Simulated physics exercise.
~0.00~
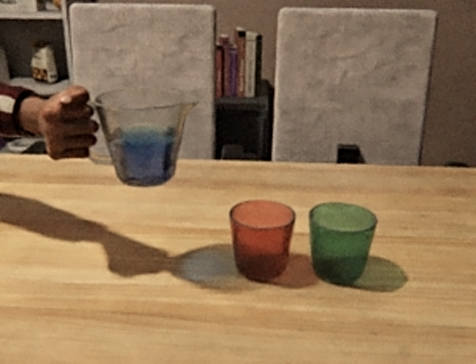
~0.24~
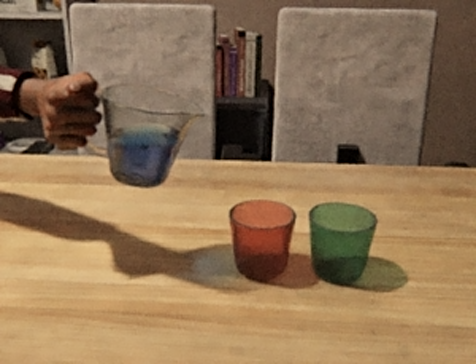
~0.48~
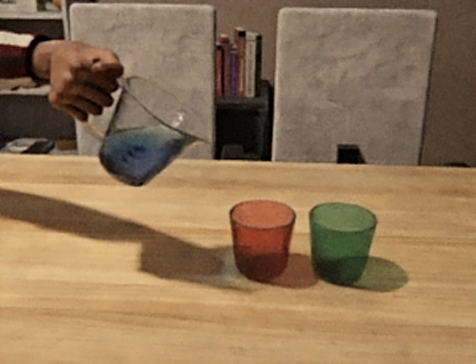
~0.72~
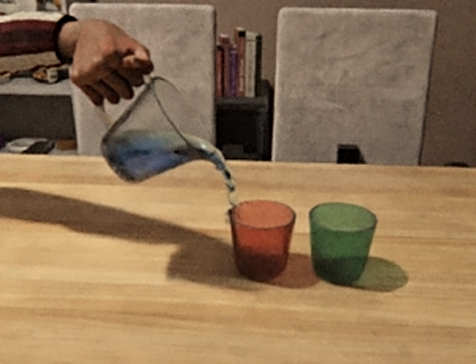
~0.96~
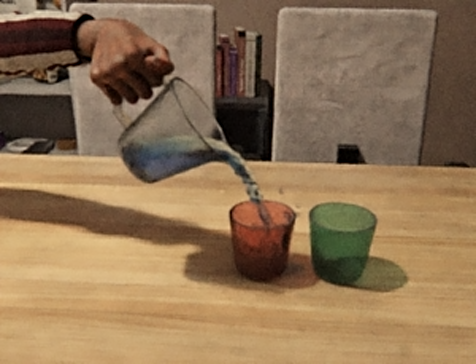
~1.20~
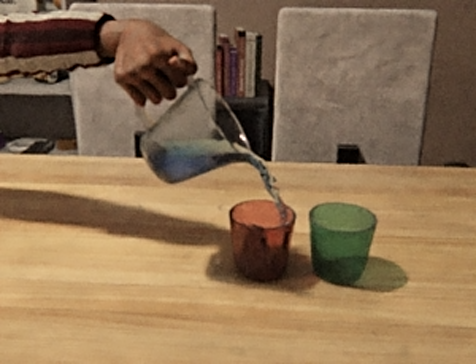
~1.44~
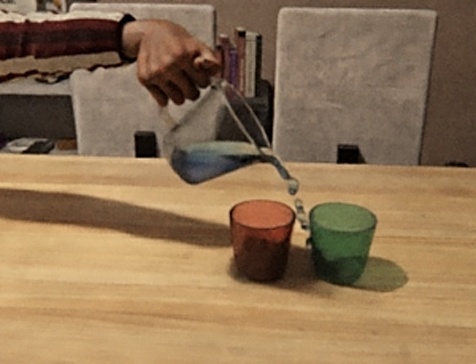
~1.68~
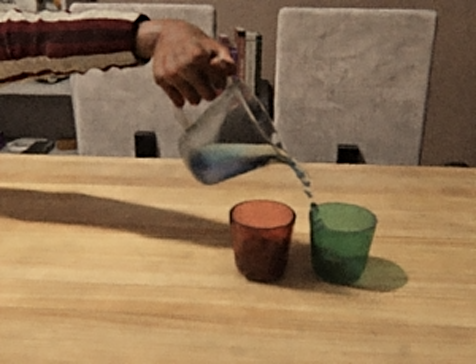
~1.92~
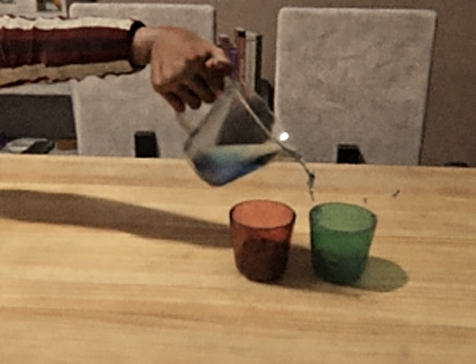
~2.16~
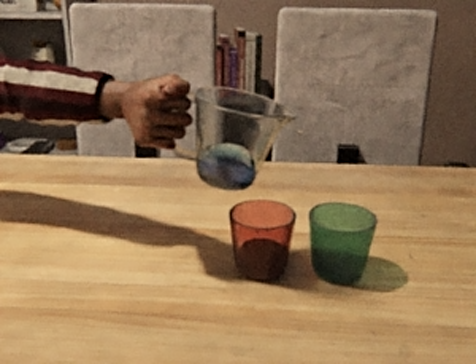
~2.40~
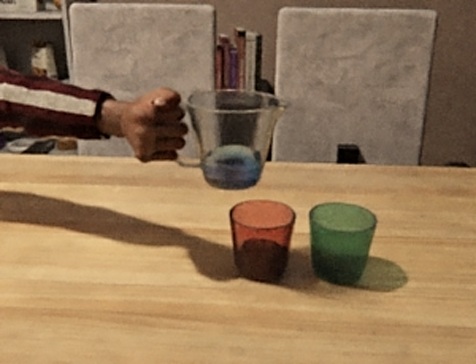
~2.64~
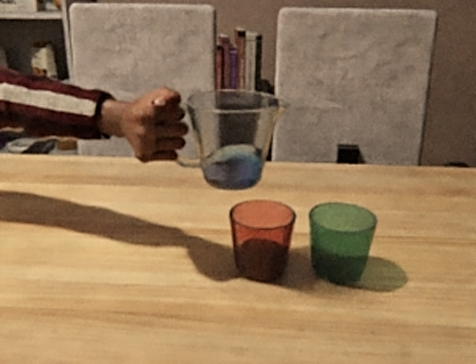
A glass jug of blue liquid, held by a hand, tips to the right and pours into a red glass, then sweeps right over a green glass, still pouring, before it is leveled and held above the table with some liquid left inside.
